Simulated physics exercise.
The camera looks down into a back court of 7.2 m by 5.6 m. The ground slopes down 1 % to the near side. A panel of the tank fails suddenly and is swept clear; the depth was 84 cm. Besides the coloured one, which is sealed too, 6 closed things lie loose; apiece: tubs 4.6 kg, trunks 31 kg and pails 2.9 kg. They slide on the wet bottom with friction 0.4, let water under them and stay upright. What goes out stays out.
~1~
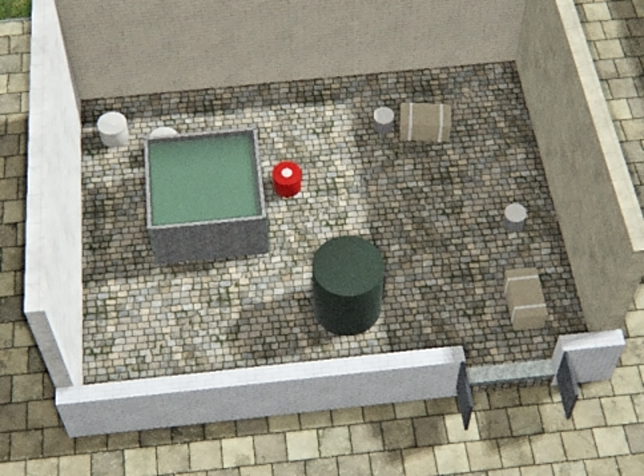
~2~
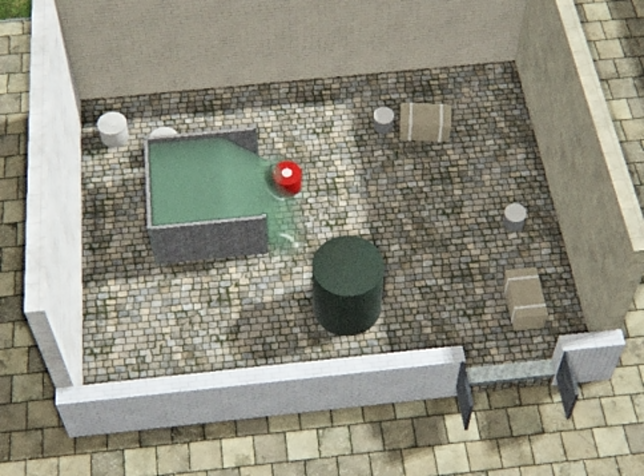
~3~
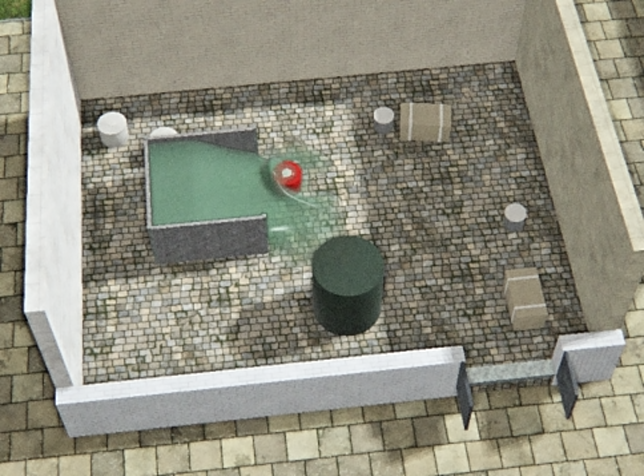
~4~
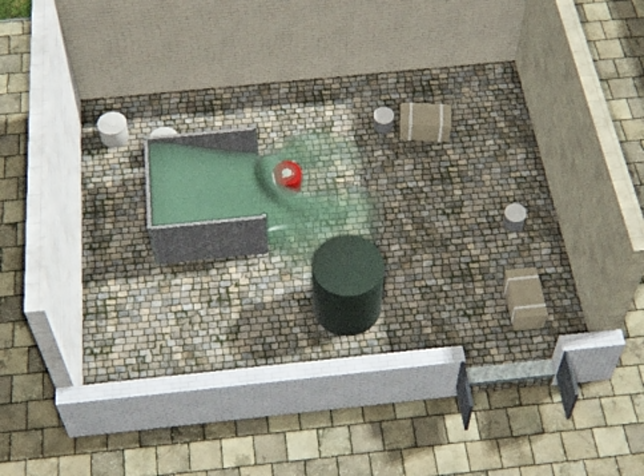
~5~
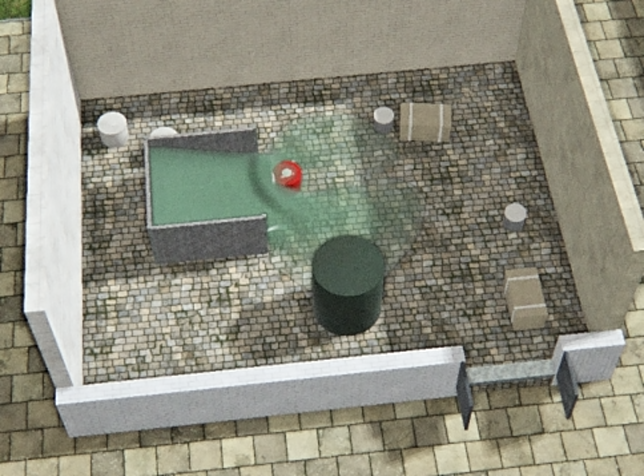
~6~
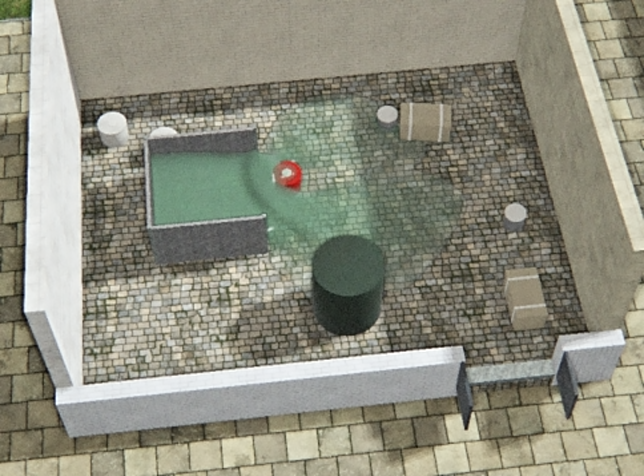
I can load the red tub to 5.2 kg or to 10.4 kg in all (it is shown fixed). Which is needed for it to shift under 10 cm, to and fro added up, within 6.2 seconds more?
I expect that neither load is enough.
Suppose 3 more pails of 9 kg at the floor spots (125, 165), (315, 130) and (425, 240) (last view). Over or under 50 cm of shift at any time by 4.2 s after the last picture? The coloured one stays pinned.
In that order: Short of it, more, over.
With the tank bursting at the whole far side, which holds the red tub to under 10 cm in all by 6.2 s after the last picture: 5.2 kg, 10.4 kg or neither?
In that case the smaller load will do.
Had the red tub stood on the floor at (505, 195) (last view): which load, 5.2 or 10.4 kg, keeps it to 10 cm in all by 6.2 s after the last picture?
Neither is enough.
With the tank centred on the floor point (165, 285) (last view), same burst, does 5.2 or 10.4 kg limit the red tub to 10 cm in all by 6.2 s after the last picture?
Then neither weight holds it.
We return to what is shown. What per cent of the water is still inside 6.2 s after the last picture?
Some 82 per cent remains.
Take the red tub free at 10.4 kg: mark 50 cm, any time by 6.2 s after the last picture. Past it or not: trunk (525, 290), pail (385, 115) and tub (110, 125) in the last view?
In that order: Past it, more, less.
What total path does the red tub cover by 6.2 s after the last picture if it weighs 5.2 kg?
Some 500 cm in all.
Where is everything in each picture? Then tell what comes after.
The first frame shows the red tub at (287, 173), on the bottom; water covers 2.6 m2; 0 of 7 have shifted.
The second frame shows the red tub at (287, 173), on the bottom; 3.7 m2 under water; 0 of 7 have shifted.
The third frame shows the red tub at (287, 173) rests on the ground; water covers 5.0 m2; 0 of 7 have shifted.
The fourth frame shows the red tub at (287, 173) rests on the ground; 6.8 m2 under water; 0 of 7 have shifted.
The fifth frame shows the red tub at (287, 173) rests on the ground; 9.0 m2 under water; 0 of 7 have shifted.
The sixth frame shows the red tub at (287, 173), on the bottom; water covers 11.4 m2; 1 of 7 have shifted.
Then, 0.6 s after the last picture the red tub would be 383 cm from its start with 5.2 kg and 382 cm from its start with 10.4 kg; 6 cm of water round it then.
Then, 2.3 s after the last picture the red tub would be 382 cm from its start with 5.2 kg and 314 cm from its start with 10.4 kg; 14 cm of water round it then.
Then, 4.2 s after the last picture the red tub would be 354 cm from its start with 5.2 kg and 155 cm from its start with 10.4 kg; 11 cm of water round it then.
Then, 6.2 s after the last picture the red tub would be 351 cm from its start with 5.2 kg and 149 cm from its start with 10.4 kg; 9 cm of water round it then.
